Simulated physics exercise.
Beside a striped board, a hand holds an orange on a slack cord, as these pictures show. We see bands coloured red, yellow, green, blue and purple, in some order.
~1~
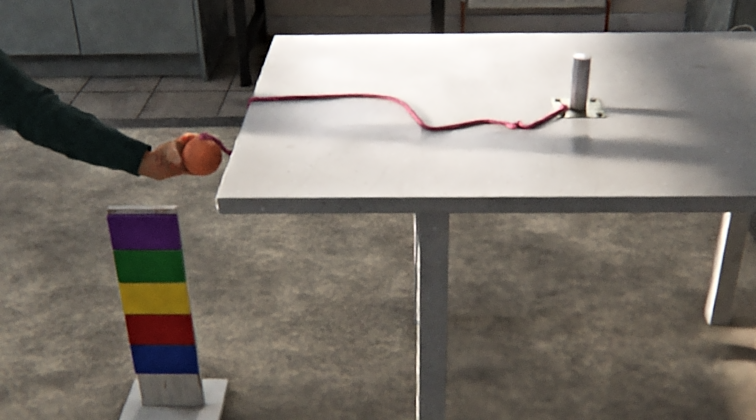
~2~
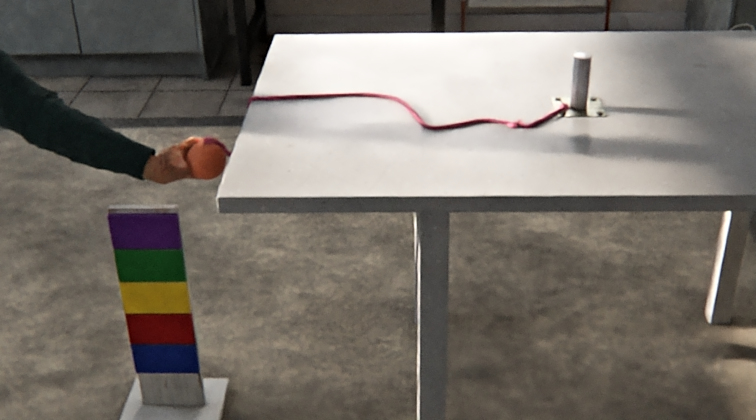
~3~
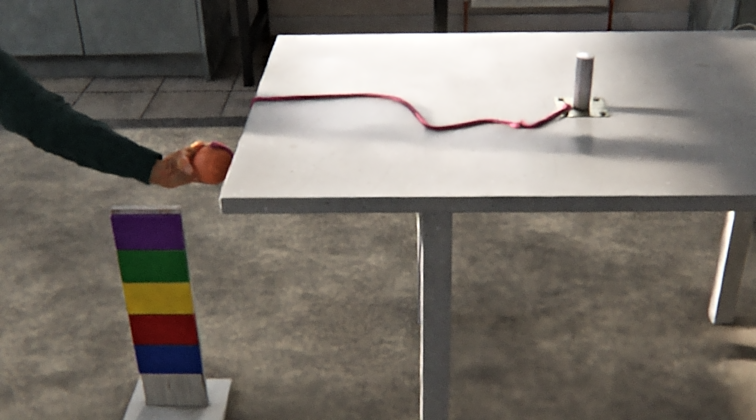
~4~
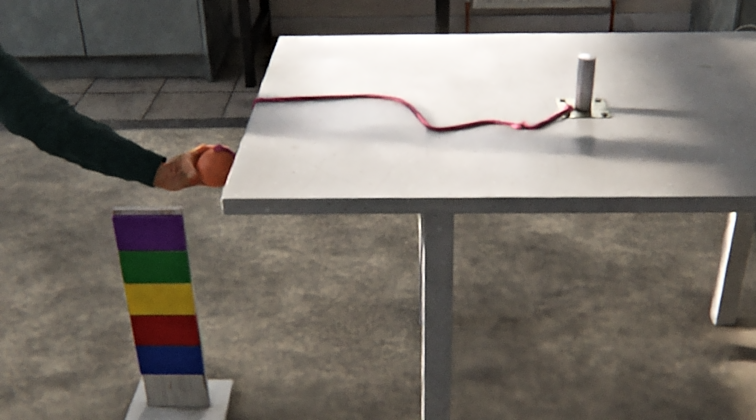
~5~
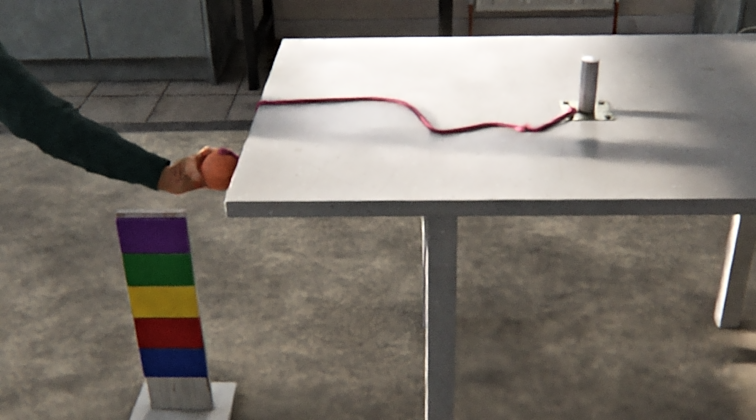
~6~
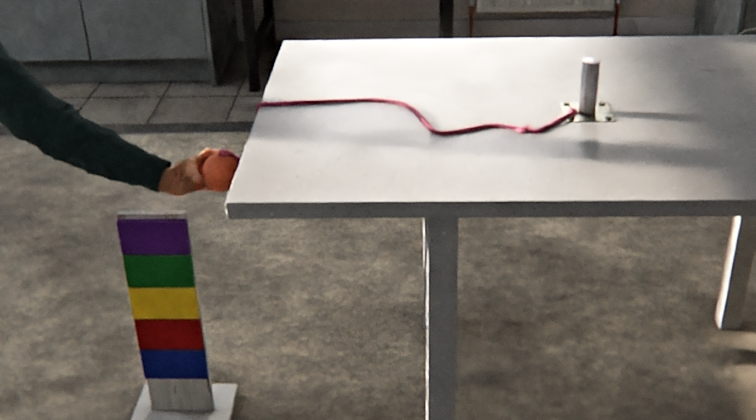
The clip opens on a hand in a dark green sleeve holding an orange ball at the left edge of a pale table, its slack reddish cord winding across the top to a metal post. Beside a board striped purple, green, yellow, red and blue, the hand shifts slightly right and down.
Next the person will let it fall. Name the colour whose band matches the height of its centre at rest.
That would be yellow.
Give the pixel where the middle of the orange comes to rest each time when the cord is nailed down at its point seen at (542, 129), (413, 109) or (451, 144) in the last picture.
It ends up near (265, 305) the first time, (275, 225) the second and (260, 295) the third.
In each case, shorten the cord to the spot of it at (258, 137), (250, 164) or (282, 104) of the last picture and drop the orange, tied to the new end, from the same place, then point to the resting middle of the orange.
Case by case: Close to (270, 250), (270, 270) and (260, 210).
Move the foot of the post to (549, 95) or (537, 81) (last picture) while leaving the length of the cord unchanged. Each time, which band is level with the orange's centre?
Result 1: Red. Result 2: Red.
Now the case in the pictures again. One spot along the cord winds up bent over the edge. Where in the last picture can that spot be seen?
Pixel (361, 100).
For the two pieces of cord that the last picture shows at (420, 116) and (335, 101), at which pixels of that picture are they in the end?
The first settles around (337, 119), the second around (254, 149).
Soon after, orange near (308, 324); level with yellow.
After that, orange near (257, 309); level with yellow.
In the end, orange near (268, 315); level with yellow. Its middle rests at the yellow band.
